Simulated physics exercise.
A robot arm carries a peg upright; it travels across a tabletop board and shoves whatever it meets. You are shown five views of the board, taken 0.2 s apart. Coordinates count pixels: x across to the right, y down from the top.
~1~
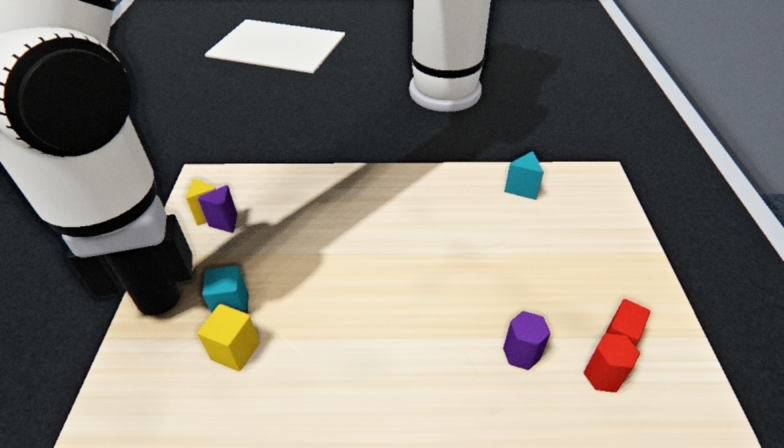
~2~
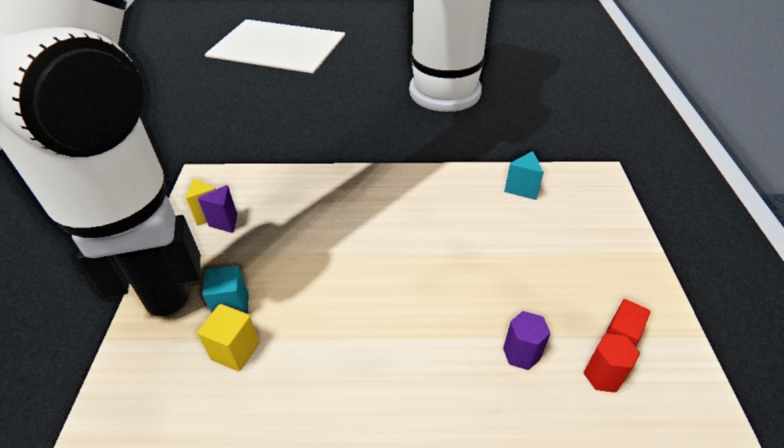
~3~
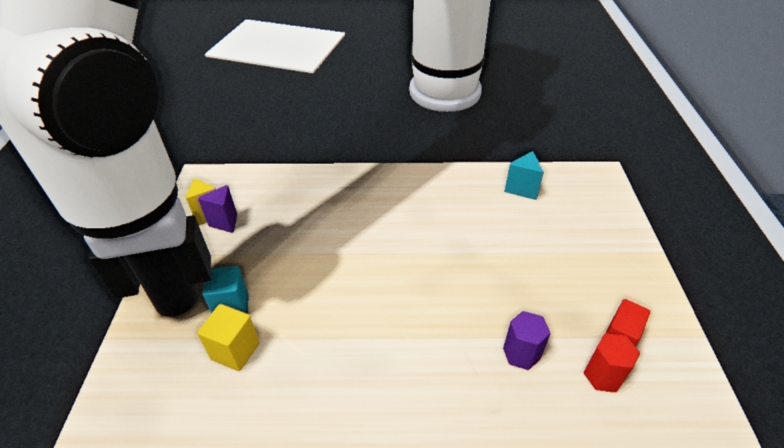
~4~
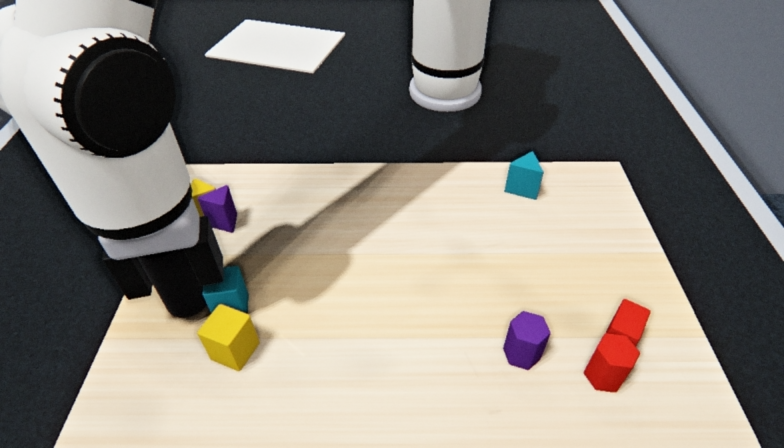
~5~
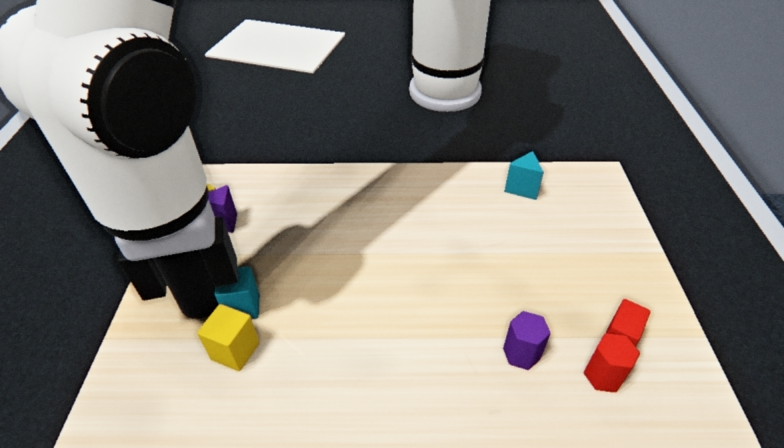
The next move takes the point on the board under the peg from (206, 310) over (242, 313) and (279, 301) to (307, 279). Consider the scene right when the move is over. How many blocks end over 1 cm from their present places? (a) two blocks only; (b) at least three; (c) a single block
It's c.
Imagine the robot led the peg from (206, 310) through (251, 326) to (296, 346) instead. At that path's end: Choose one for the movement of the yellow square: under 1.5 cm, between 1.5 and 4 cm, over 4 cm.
The block winds up 1.5 to 4 cm from where it is now.
What follows on the original path. One third of the way, peg at (240, 305); turquoise square at (273, 282).
Two thirds of the way, peg at (278, 293); turquoise square at (310, 278), turned 30° clockwise.
At the end, peg at (305, 271); yellow square in place; turquoise square at (321, 276), turned 45° clockwise.
